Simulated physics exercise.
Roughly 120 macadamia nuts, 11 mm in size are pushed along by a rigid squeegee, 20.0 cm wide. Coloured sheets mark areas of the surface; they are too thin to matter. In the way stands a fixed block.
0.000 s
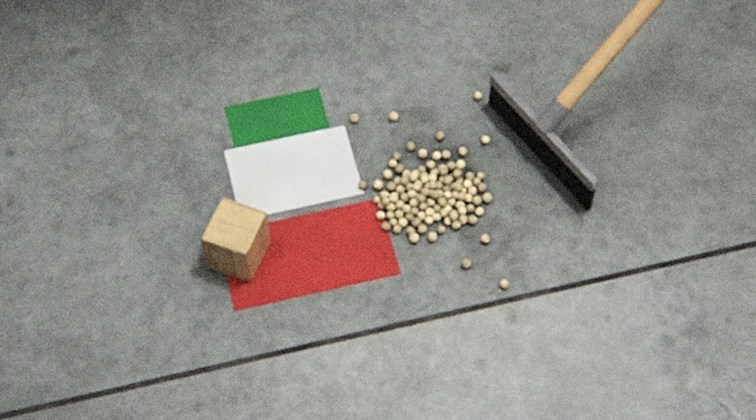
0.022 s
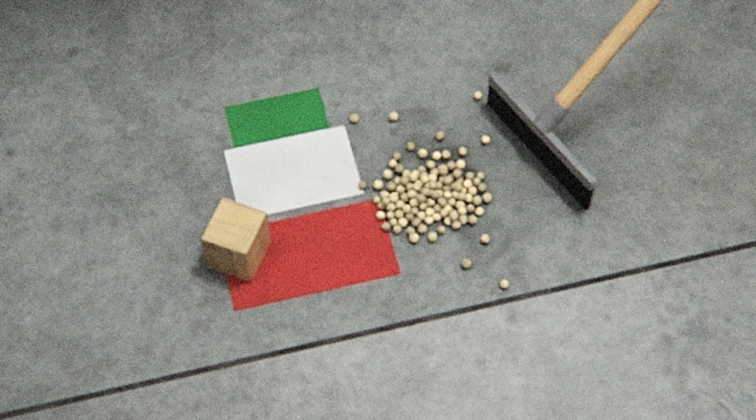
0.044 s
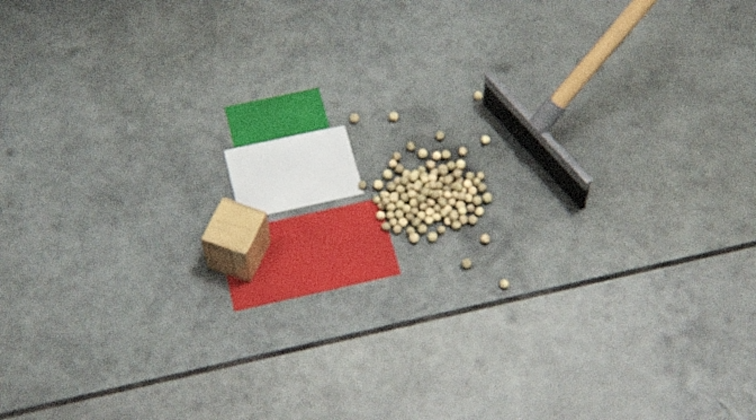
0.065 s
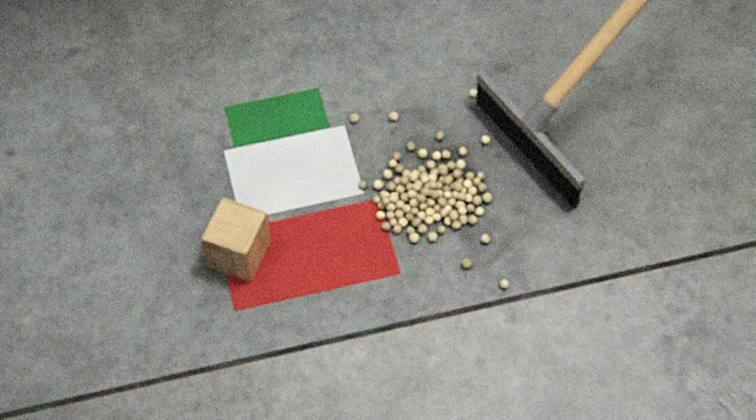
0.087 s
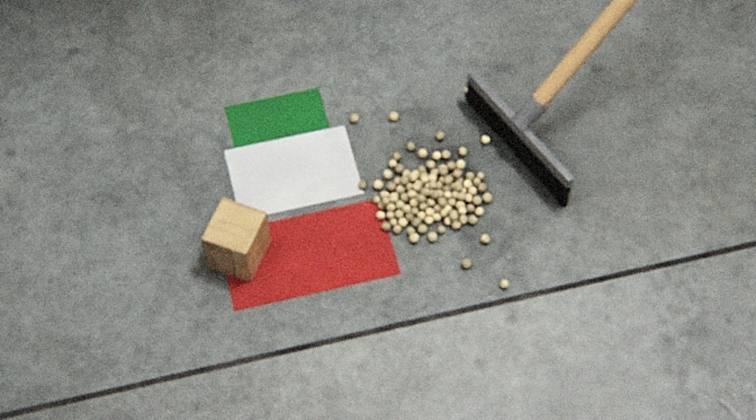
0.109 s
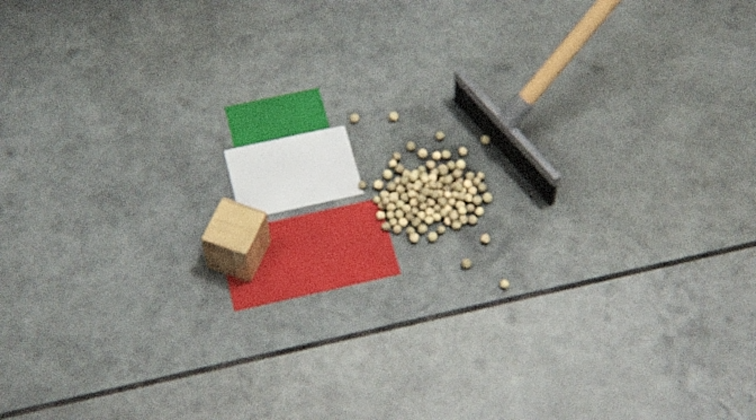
A squeegee slides a short way left toward a pile of small round nuts.
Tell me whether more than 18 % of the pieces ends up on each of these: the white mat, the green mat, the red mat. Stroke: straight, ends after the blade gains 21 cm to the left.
One by one: White mat: Qualifies; green mat: Fails; red mat: Qualifies.
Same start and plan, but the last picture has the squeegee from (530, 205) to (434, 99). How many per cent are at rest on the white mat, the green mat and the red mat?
White mat: 0; green mat: 0; red mat: 25.
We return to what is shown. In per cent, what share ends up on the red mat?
It comes to around 25 percent.
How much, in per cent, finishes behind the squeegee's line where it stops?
Roughly 5 %.
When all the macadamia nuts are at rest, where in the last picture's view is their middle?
Near pixel (371, 215).
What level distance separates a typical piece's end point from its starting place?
Estimate: Close to 8 cm.
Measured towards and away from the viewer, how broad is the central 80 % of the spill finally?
I'd guess near 18 cm, give or take.
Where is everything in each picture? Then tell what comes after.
The first picture shows squeegee from (593, 185) to (494, 81); moved 0.0 cm; 0 pieces shifted; middle of the spill at (430, 193); red mat at (308, 254); white mat at (293, 172); green mat at (277, 117); block at (234, 225).
The second picture shows squeegee from (591, 185) to (493, 81); moved 0.2 cm; 0 pieces shifted; middle of the spill at (430, 193).
The third picture shows squeegee from (586, 184) to (489, 80); moved 0.8 cm; 0 pieces shifted; middle of the spill at (430, 193).
The fourth picture shows squeegee from (579, 183) to (482, 79); moved 1.6 cm; 1 pieces shifted; middle of the spill at (430, 193).
The fifth picture shows squeegee from (568, 182) to (471, 78); moved 2.9 cm; 1 pieces shifted; middle of the spill at (430, 193).
The sixth picture shows squeegee from (555, 181) to (459, 77); moved 4.6 cm; 1 pieces shifted; middle of the spill at (430, 193); red mat at (308, 254); white mat at (293, 172); green mat at (277, 117); block at (234, 225). Its speed is about 0.78 m/s, heading 22 degrees away from the viewer.
Then, at 0.28 s, squeegee 18 cm from its start, spill 14 cm wide; red mat 5 %, off the mats 90 %.
Then, at 0.44 s, squeegee 22 cm from its start, spill 19 cm wide; red mat 20 %, white mat 20 %, off the mats 55 %.
After 0.59 s, squeegee 22 cm from its start, spill 22 cm wide; red mat 25 %, white mat 25 %, off the mats 50 %.
In the end, at 1.4 s, red mat 25 %, white mat 25 %, green mat 0 %, off the mats 50 %.
